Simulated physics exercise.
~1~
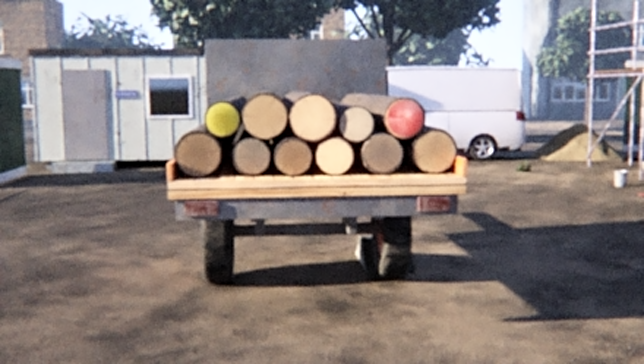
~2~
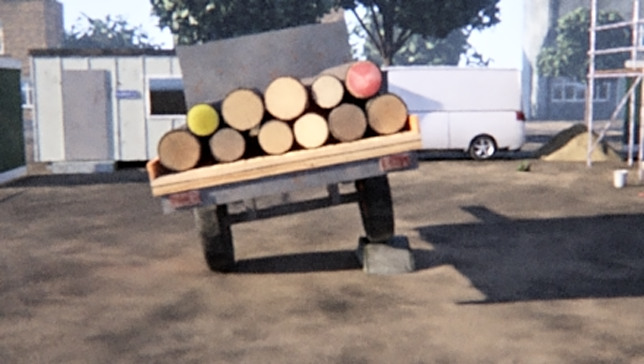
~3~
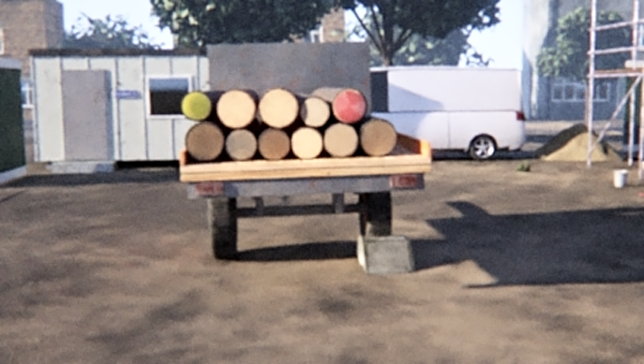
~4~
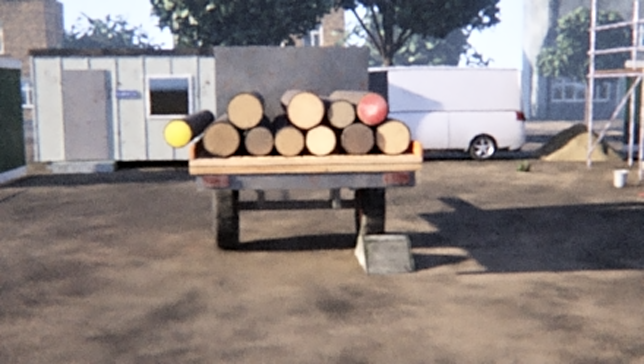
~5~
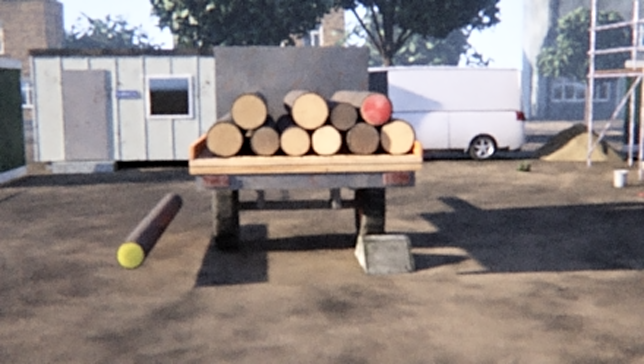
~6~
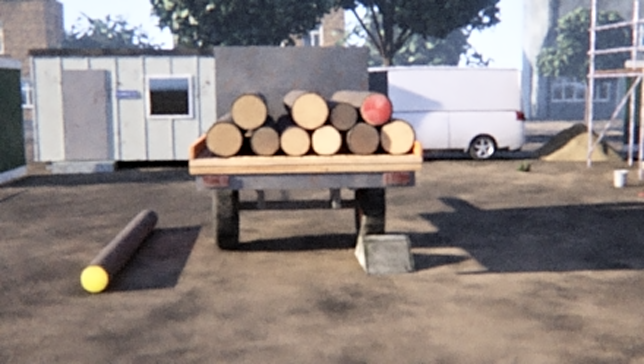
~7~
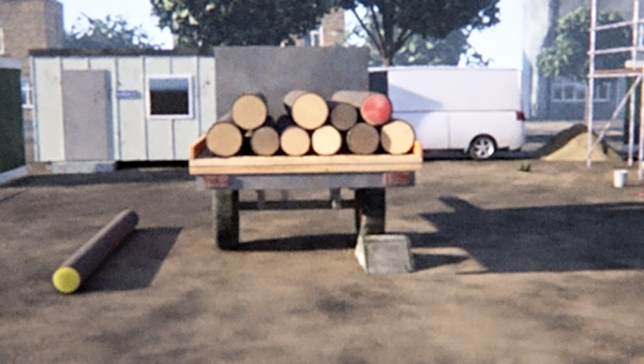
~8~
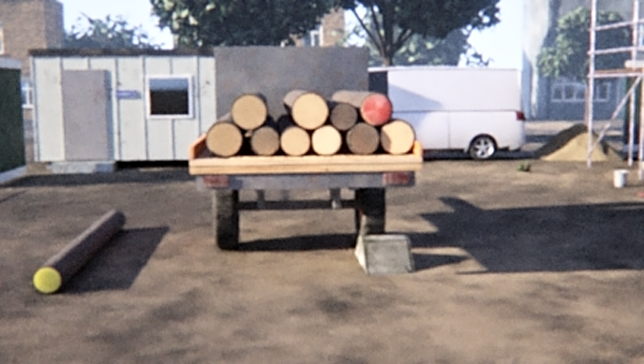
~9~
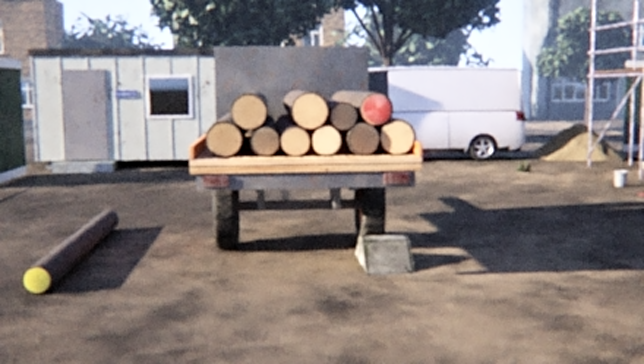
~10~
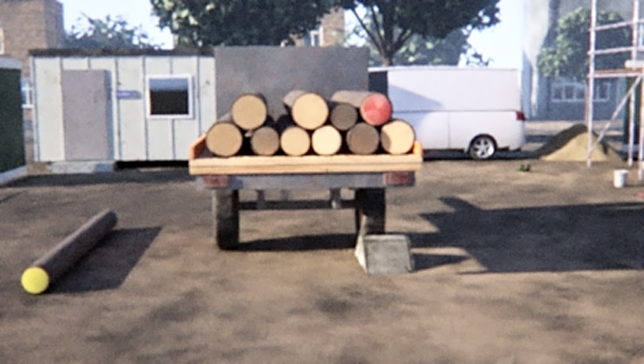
A flatbed trailer stacked with loose timber poles, their ends facing us, stands in a dirt yard, seen from behind by a still camera. One pole end is yellow at the upper left and one is red at the upper right, with a pale cabin, a white van and scaffolding beyond. The trailer's right wheel climbs a grey block, tipping the deck steeply left, and the poles shift that way. The deck comes back level, and the yellow-ended pole rolls over the left edge and drops. It rolls left across the dirt and stops, while the red-ended one stays atop the load.
